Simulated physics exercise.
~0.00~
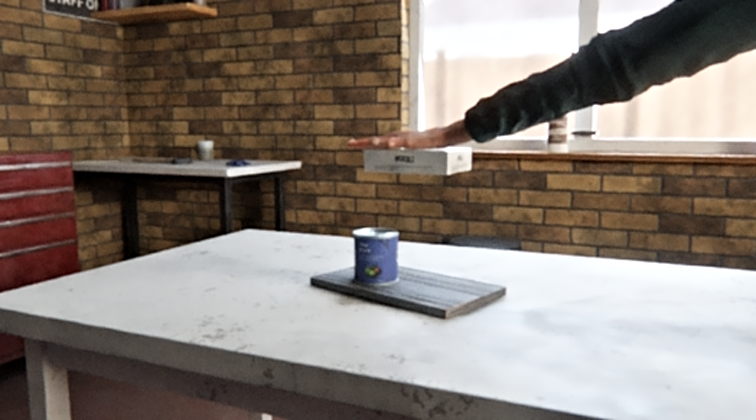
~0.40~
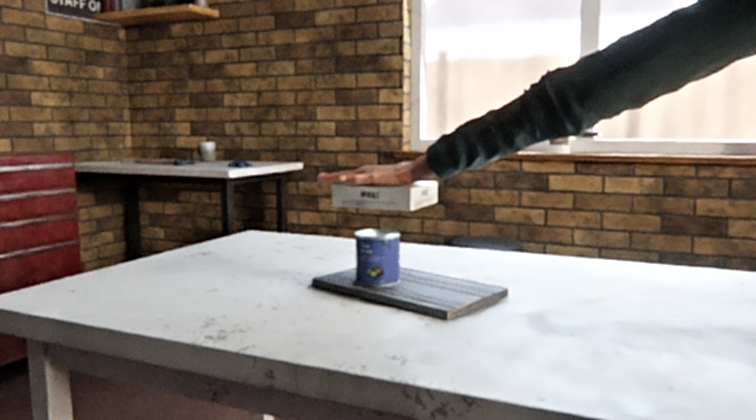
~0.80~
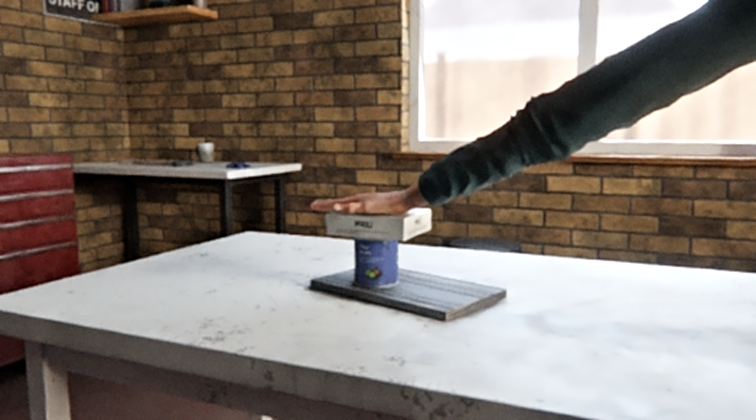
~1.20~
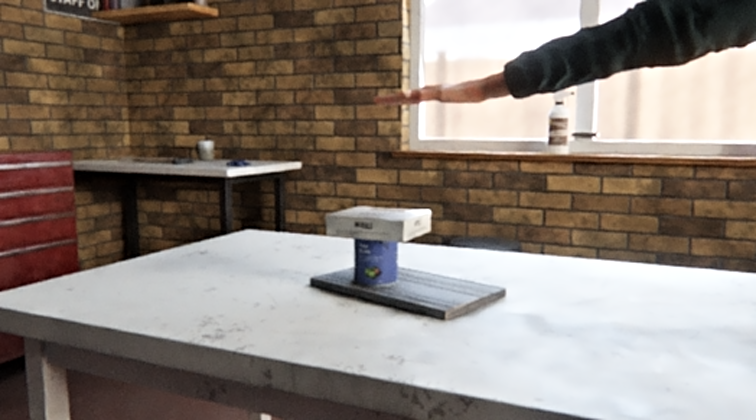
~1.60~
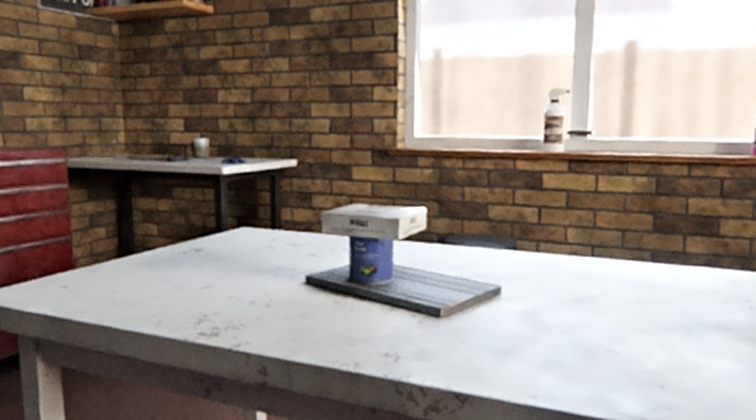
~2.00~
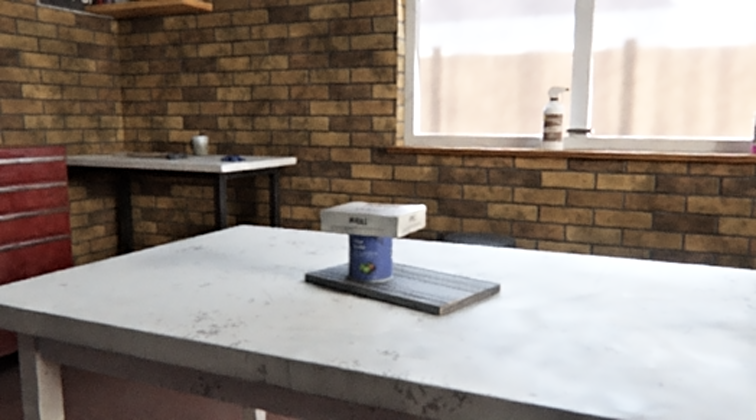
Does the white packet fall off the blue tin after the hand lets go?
No, the white packet keeps its balance on top of the blue tin after the hand draws away.
